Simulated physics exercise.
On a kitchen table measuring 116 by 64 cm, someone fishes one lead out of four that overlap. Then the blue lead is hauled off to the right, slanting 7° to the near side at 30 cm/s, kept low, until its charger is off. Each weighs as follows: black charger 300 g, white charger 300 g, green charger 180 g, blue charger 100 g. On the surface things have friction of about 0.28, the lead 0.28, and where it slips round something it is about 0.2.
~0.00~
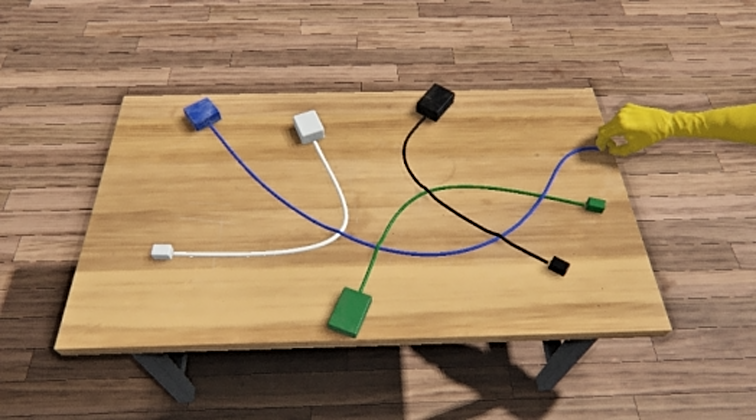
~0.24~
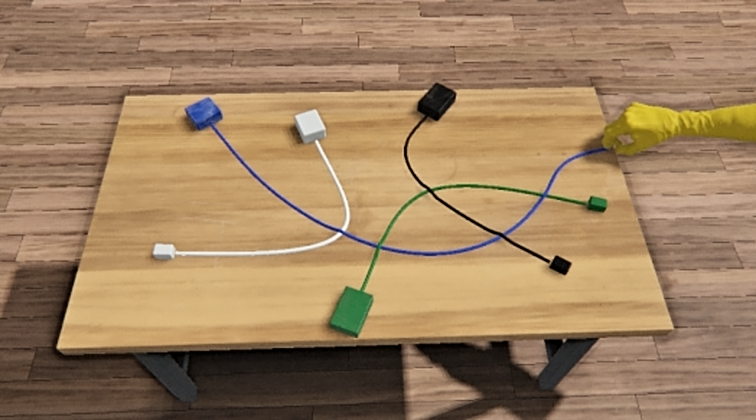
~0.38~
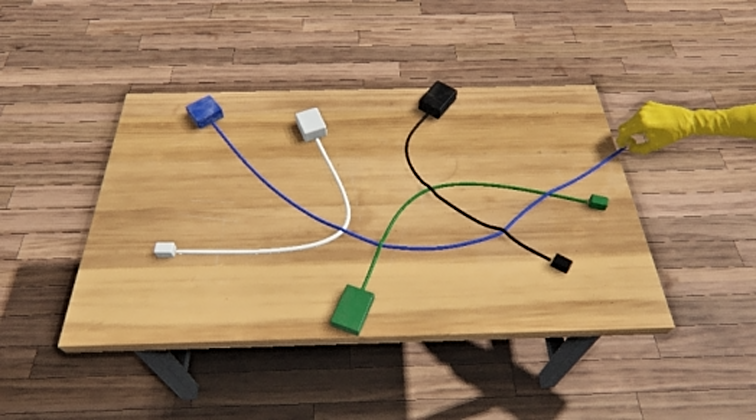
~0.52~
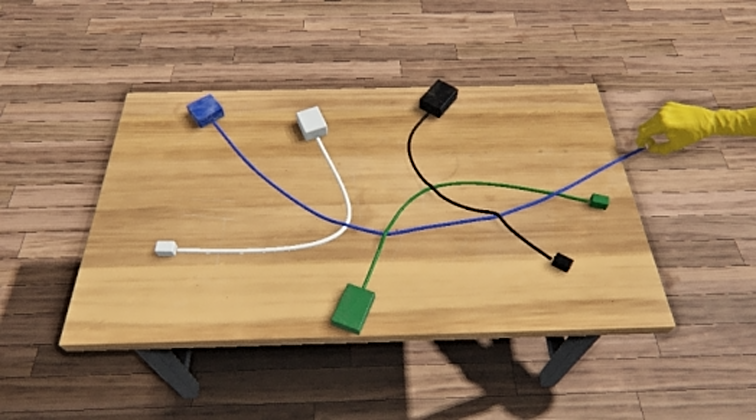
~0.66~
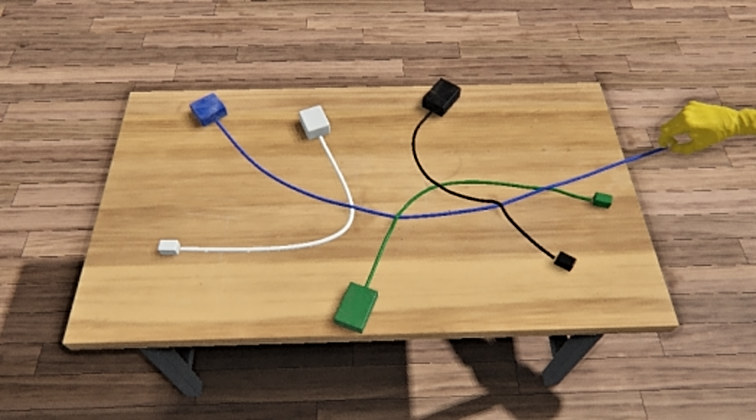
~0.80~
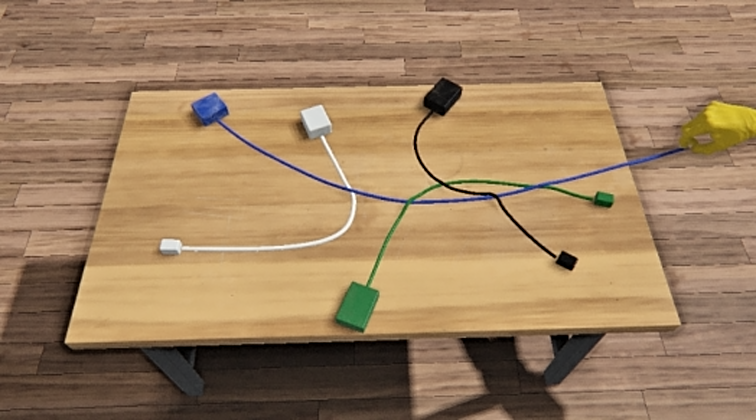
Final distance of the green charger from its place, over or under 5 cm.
My bet is it makes a trip.
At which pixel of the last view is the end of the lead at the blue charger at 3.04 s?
Approximate position: (476, 175).
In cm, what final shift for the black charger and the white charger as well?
Black charger 6 cm, white charger 0 cm.
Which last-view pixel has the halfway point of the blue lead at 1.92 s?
Halfway point, last view: Approx. (579, 164).
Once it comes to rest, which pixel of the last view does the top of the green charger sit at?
It stops around pixel (522, 249).
By 1.9 s, the blue lead's tail end at (326, 148); blue charger 29 cm off its start.
By 3.0 s, the blue lead's tail end at (476, 175); blue charger 61 cm off its start.
By 4.2 s, the blue lead's tail end at (626, 186); green charger 5 cm off its start at (382, 296), blue charger 93 cm off its start at (616, 180), black plug 16 cm off its start at (607, 207).
By 5.3 s, the blue lead has left the top; green charger 35 cm off its start, blue charger over the edge, black plug over the edge.
By 5.8 s, the blue lead has left the top; green charger 35 cm off its start at (522, 249), blue charger over the edge, black plug over the edge, green plug over the edge.
